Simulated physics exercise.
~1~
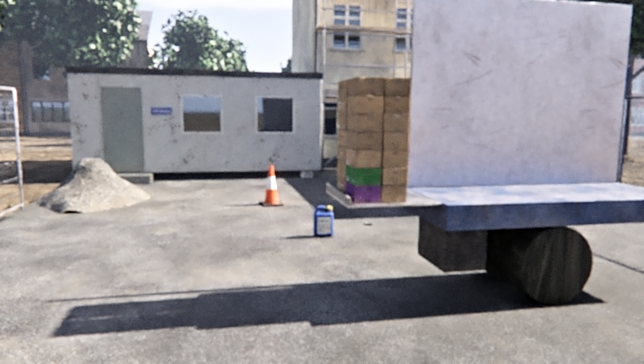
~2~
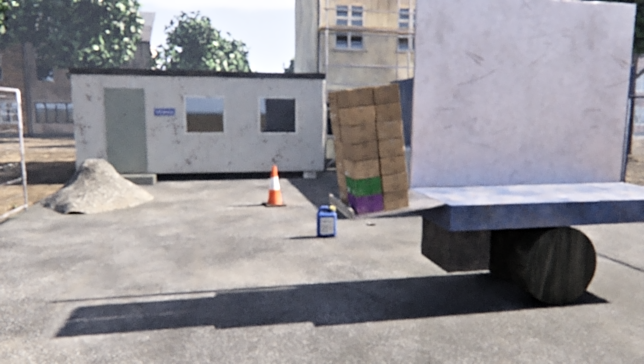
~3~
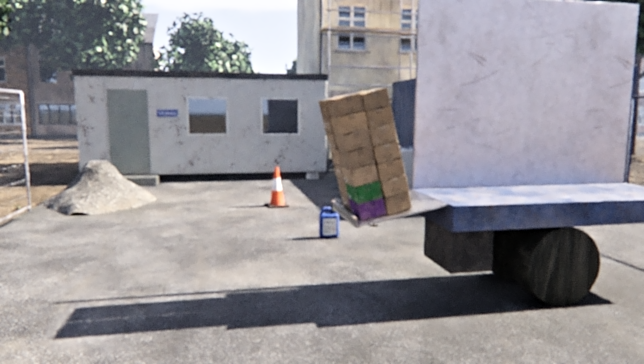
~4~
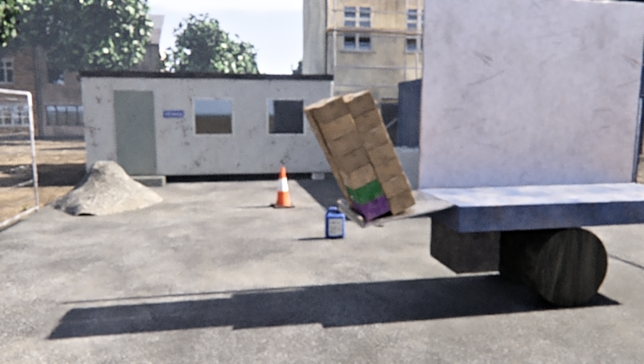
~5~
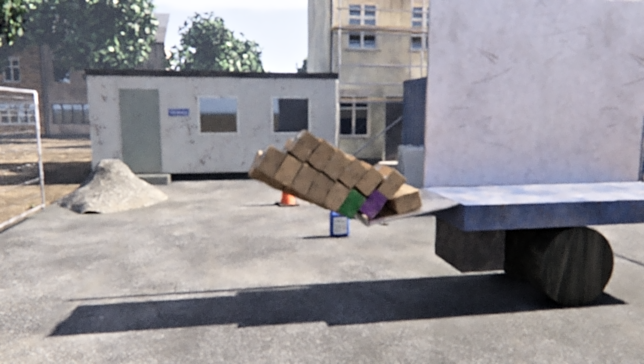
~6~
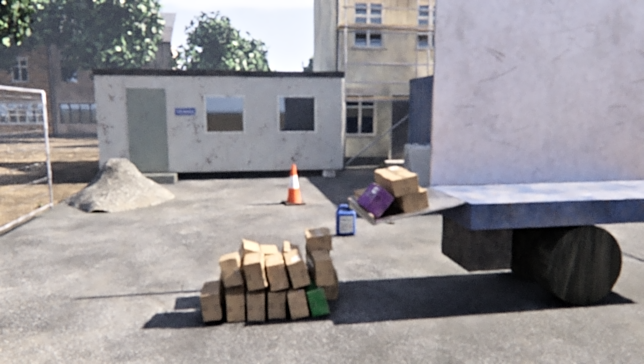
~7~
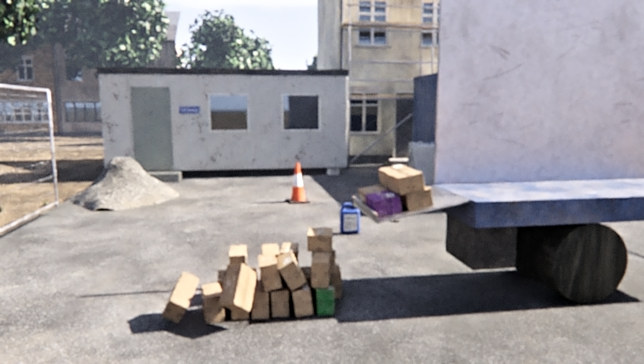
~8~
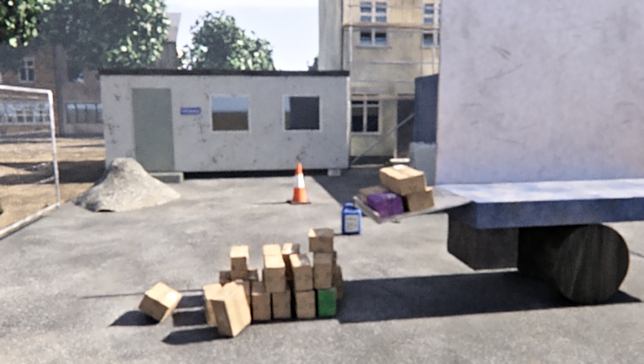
In a yard, stacked parcels topple off a lorry's drooping platform and mostly land below.
